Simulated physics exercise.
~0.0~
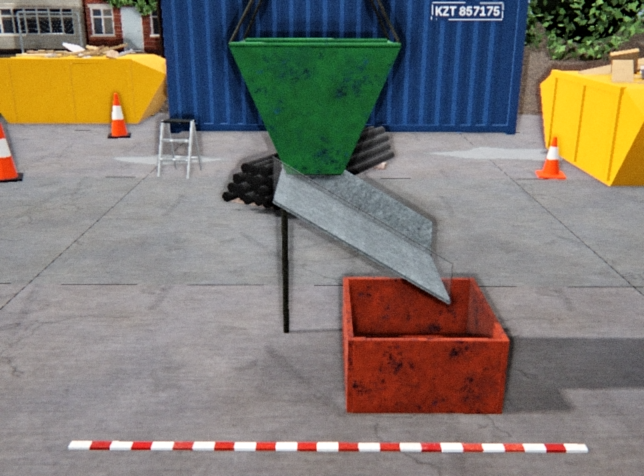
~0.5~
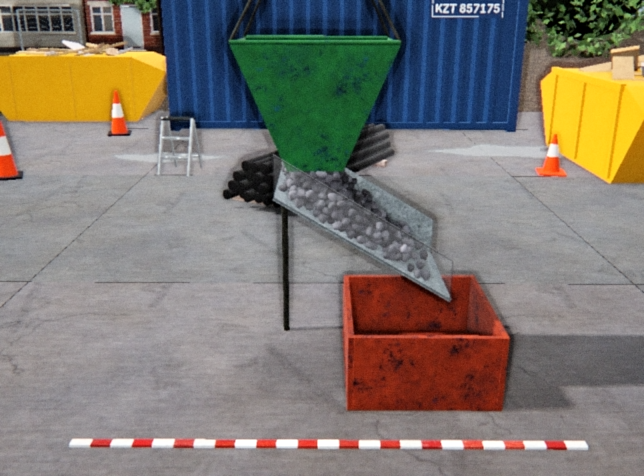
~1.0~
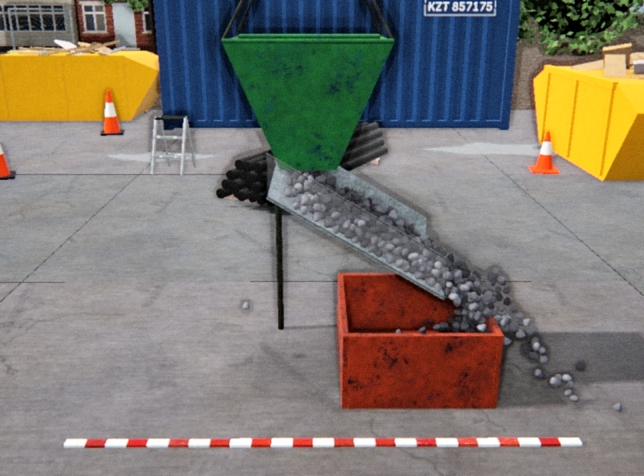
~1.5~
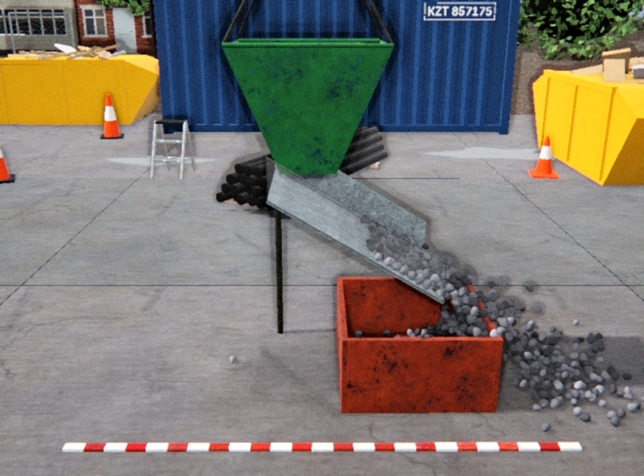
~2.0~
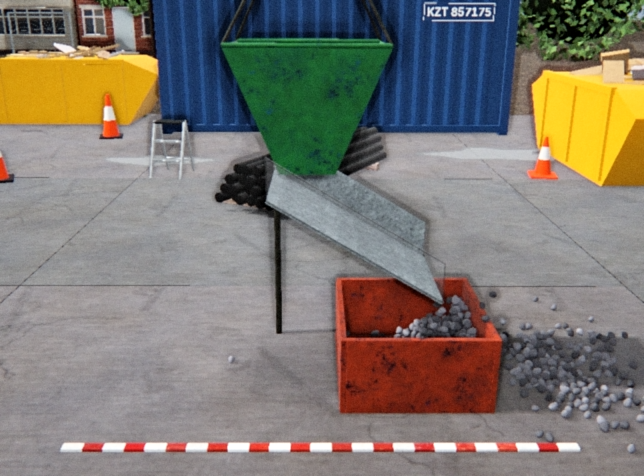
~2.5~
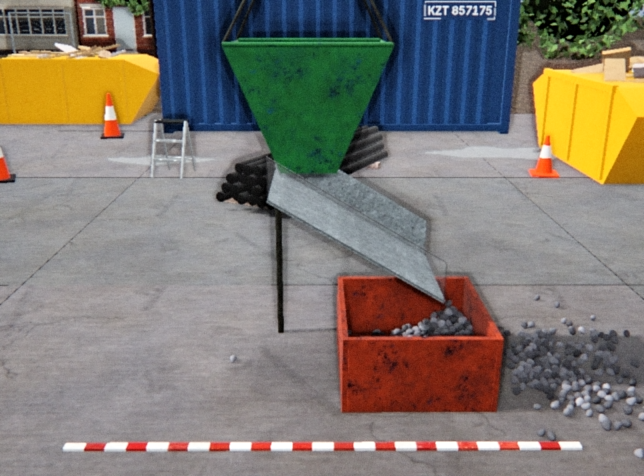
Grey stones sliding from a green hopper down a fixed steel chute, some landing in a red bin, others scattering right.
